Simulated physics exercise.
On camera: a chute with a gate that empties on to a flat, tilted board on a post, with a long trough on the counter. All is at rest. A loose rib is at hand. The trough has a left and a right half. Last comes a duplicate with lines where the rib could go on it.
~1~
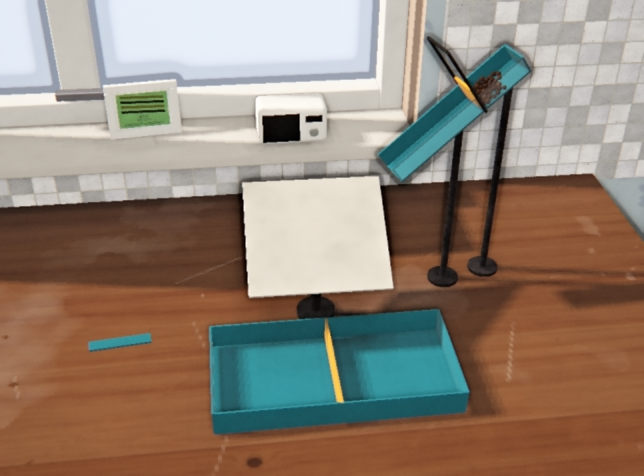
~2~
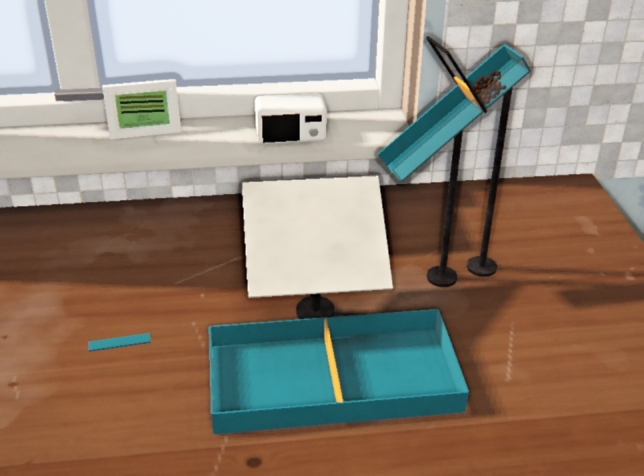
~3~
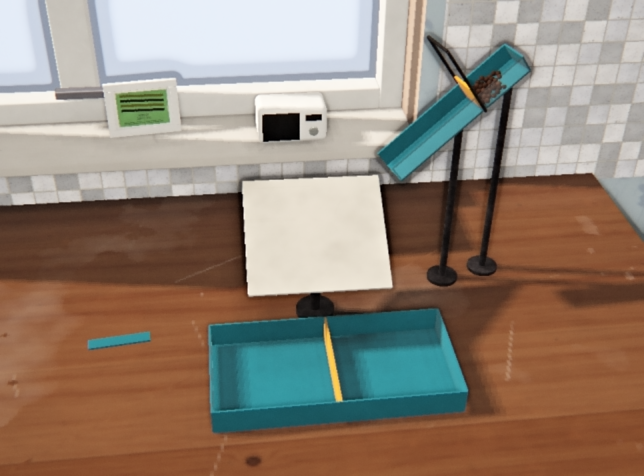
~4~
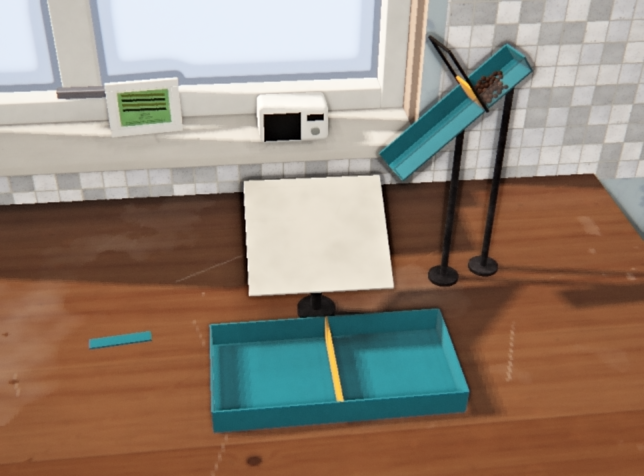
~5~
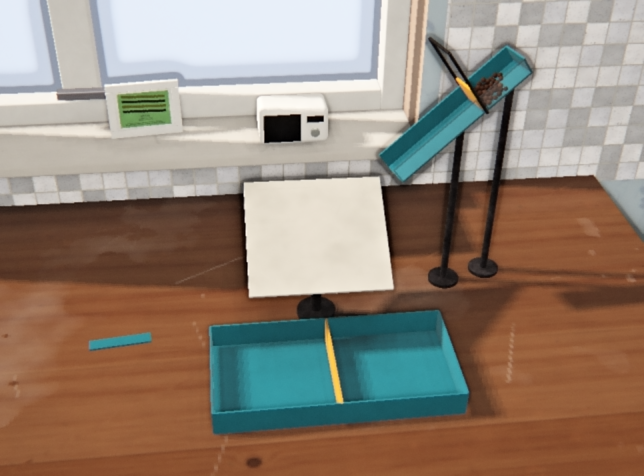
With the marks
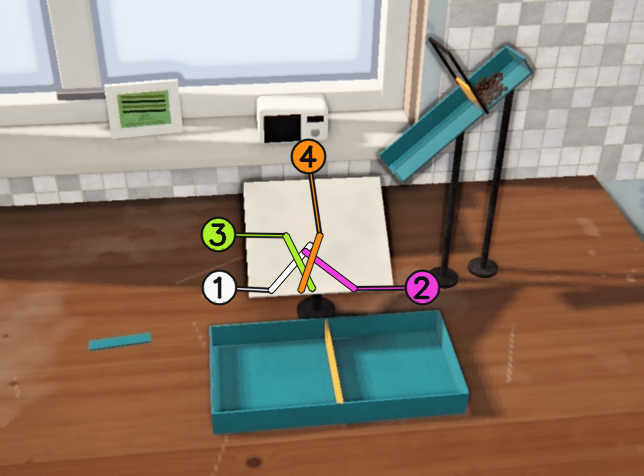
A teal trough sits below a tilted white board and a raised, loaded chute, all motionless.
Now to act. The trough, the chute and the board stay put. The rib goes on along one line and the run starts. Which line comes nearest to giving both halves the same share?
3.
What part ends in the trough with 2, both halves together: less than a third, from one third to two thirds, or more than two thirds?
More than two thirds.
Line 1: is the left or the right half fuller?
More lands on the left.
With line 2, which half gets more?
The right half.
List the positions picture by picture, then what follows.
Load behind the gate at (484, 91), allspice berries; lip of the chute at (395, 174), sloping fairly steeply, in the first frame.
Middle of the board at (316, 234), tilted fairly steeply; middle of its low edge at (321, 292); of its high edge at (311, 179), in the second frame.
Front corners of the trough at (212, 412) and (467, 391); front end of its middle wall at (342, 402); gate still shut at (465, 85), in the third frame.
Middle of the load at (485, 90); lip at (396, 173), in the fourth frame.
Middle of the load at (485, 92); lip at (396, 175), in the fifth frame.
On the marked copy, line 1 from (310, 245) to (271, 290); line 2 from (305, 251) to (354, 288); line 3 from (285, 235) to (312, 288); line 4 from (319, 235) to (301, 290).
Choosing 1, of what is caught, most in the left half, a small part in the right.
Choosing 2, of what is caught, a small part in the left half, most in the right.
Choosing 3, of what is caught, about half in the left half, about half in the right.
Choosing 4, of what is caught, most in the left half, a small part in the right.
